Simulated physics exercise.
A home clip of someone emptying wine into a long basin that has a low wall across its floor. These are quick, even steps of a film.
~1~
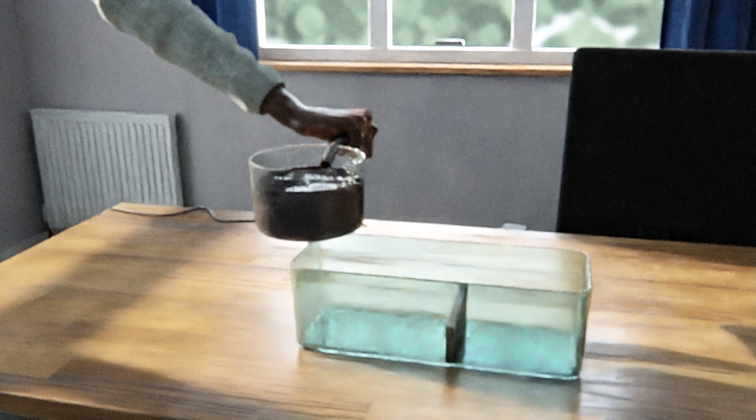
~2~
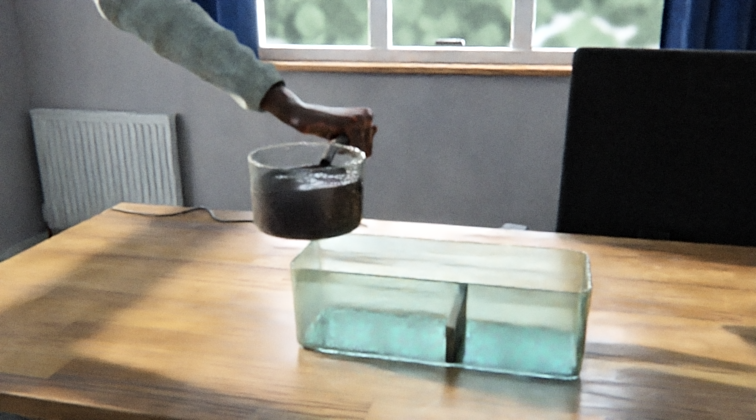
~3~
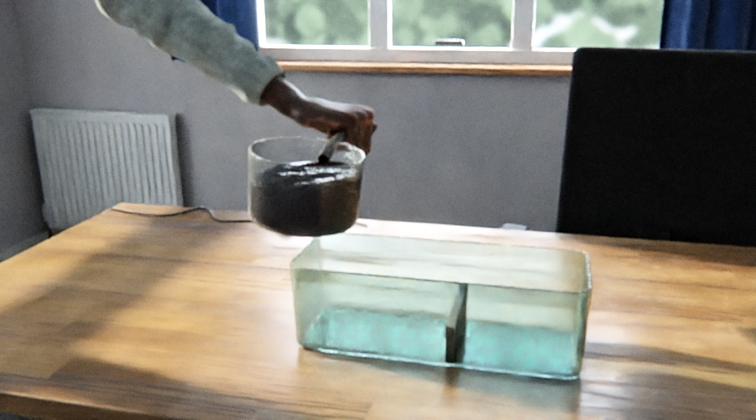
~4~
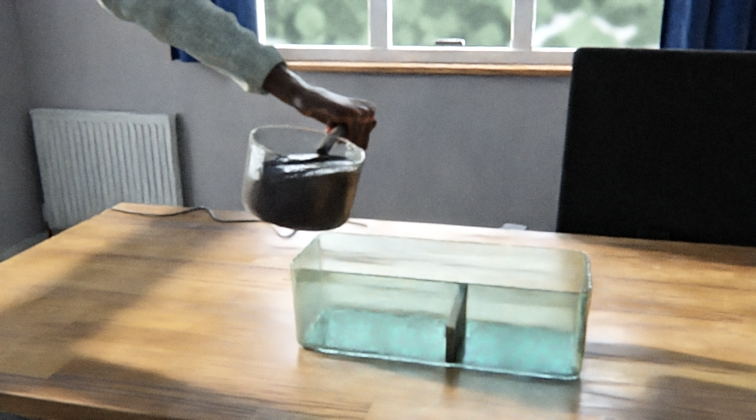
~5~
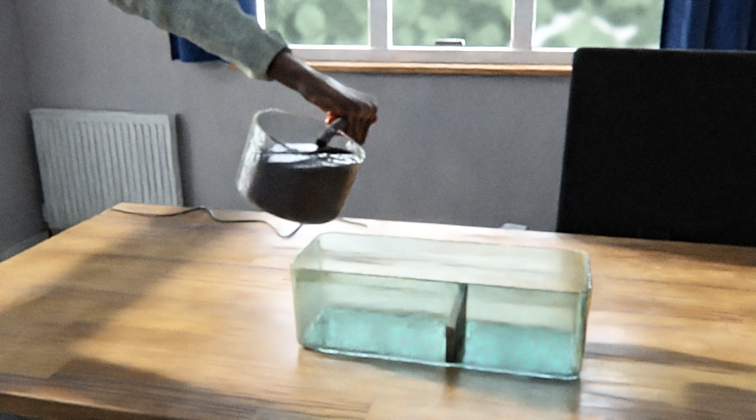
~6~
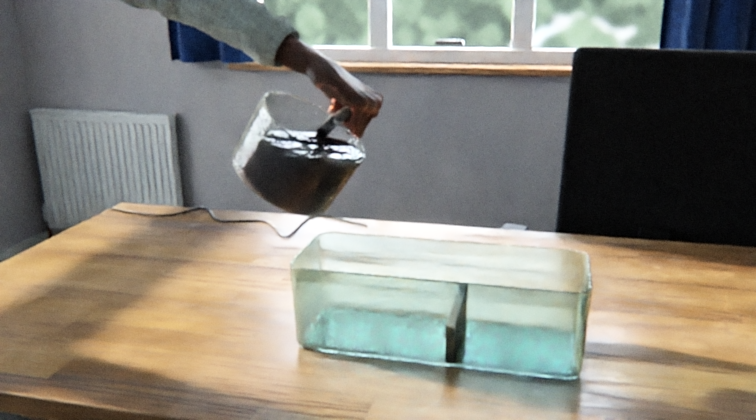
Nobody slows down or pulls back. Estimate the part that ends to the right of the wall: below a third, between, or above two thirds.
In the end from a third to two thirds is right of the wall.
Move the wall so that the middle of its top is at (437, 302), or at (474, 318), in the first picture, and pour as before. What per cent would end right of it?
The first gives 70 %, the second 30 %.
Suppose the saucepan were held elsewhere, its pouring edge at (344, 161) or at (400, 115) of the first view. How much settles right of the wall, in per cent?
In turn 15 and 75 in a hundred.
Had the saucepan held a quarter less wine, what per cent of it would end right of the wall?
About 40 per cent.
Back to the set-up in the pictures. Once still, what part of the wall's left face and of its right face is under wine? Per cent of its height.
Left: 40 %. Right: 40 %.
A moment on, the saucepan is tipped on its side and 56 per cent is still to pour, 4 is left of the wall and 0 right of it.
Next, the saucepan is tipped right over and 10 per cent is still to pour, 22 is left of the wall and 45 right of it.
Then the saucepan is tipped right over and 2 per cent is still to pour, 39 is left of the wall and 35 right of it.
Later the saucepan is tipped right over and 0 per cent is still to pour, 52 is left of the wall and 43 right of it.
In the end 53 per cent lies left of the wall, 42 right of it and 5 outside.
